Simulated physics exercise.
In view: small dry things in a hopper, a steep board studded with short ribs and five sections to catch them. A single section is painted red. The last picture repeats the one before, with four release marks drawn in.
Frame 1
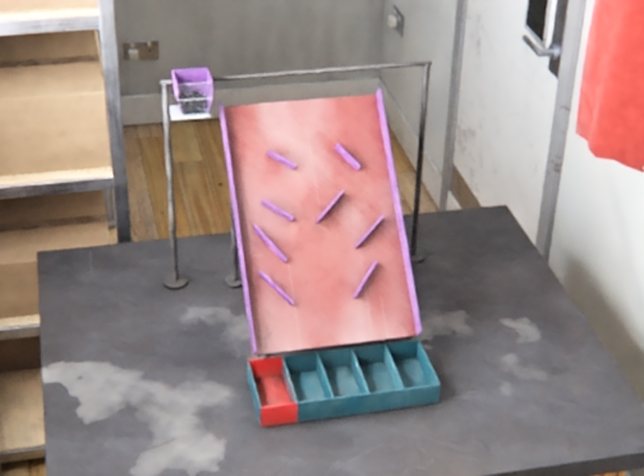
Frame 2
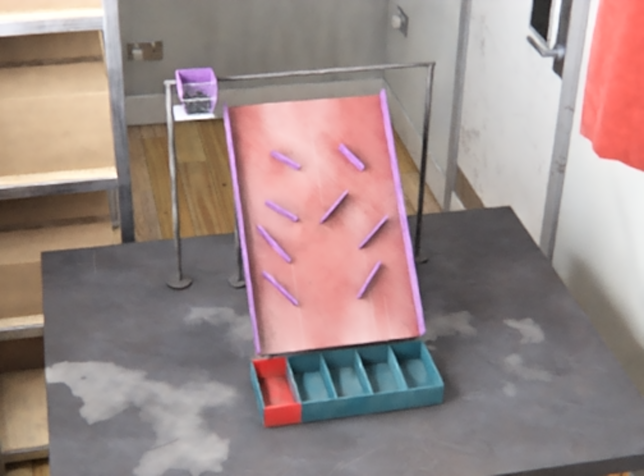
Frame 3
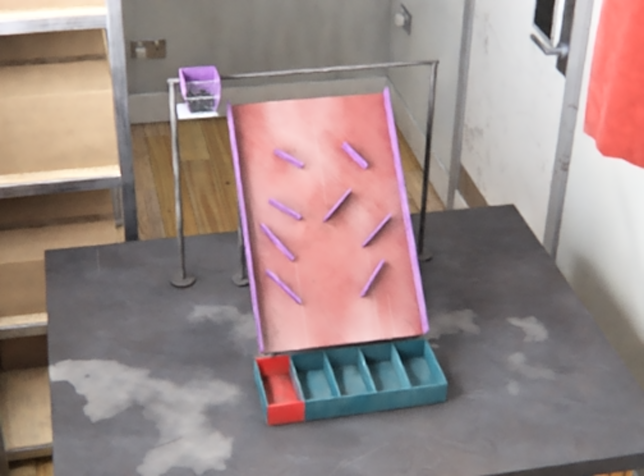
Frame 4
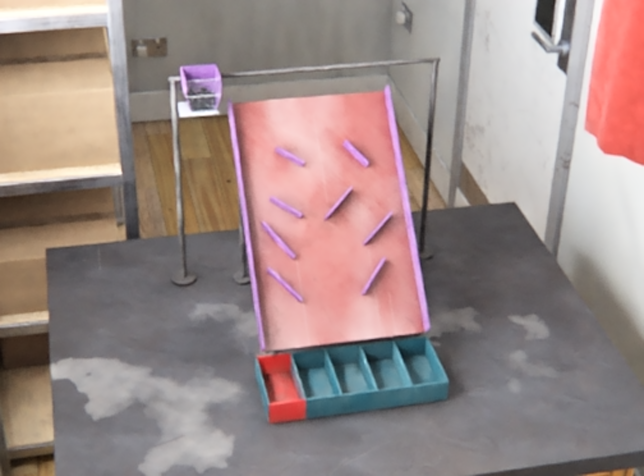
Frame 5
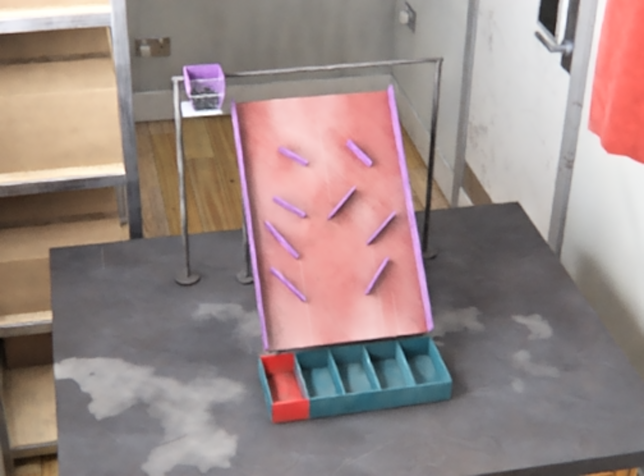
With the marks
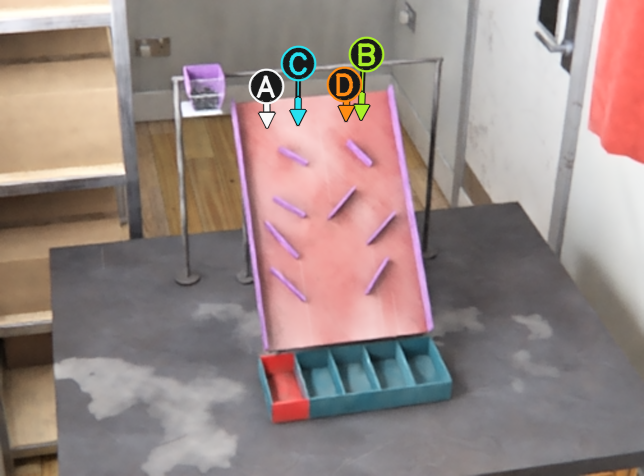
In this clip, a small purple hopper of dark beans sits on a rail beside a steep reddish board with purple ribs, above five bins, the leftmost red; nothing moves except a slight shift of the view.
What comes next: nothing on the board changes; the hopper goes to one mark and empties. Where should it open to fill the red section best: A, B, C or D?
The best mark is A.
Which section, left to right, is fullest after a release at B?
It is the fifth one.
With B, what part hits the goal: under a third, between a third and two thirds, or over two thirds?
Under a third.
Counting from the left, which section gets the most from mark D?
The fifth.
On the marked copy, mark A meets the board at (266, 122); mark B meets the board at (361, 114); mark C meets the board at (297, 119); mark D meets the board at (346, 115).
If A is chosen, roughly a third in the red section, roughly half in other sections, about a tenth held on the board, just a few outside the box.
If B is chosen, not one piece in the red section, the larger part in other sections, about a tenth held on the board.
If C is chosen, just a few in the red section, the larger part in other sections, about a tenth held on the board.
If D is chosen, not one piece in the red section, almost all in other sections, just a few held on the board.
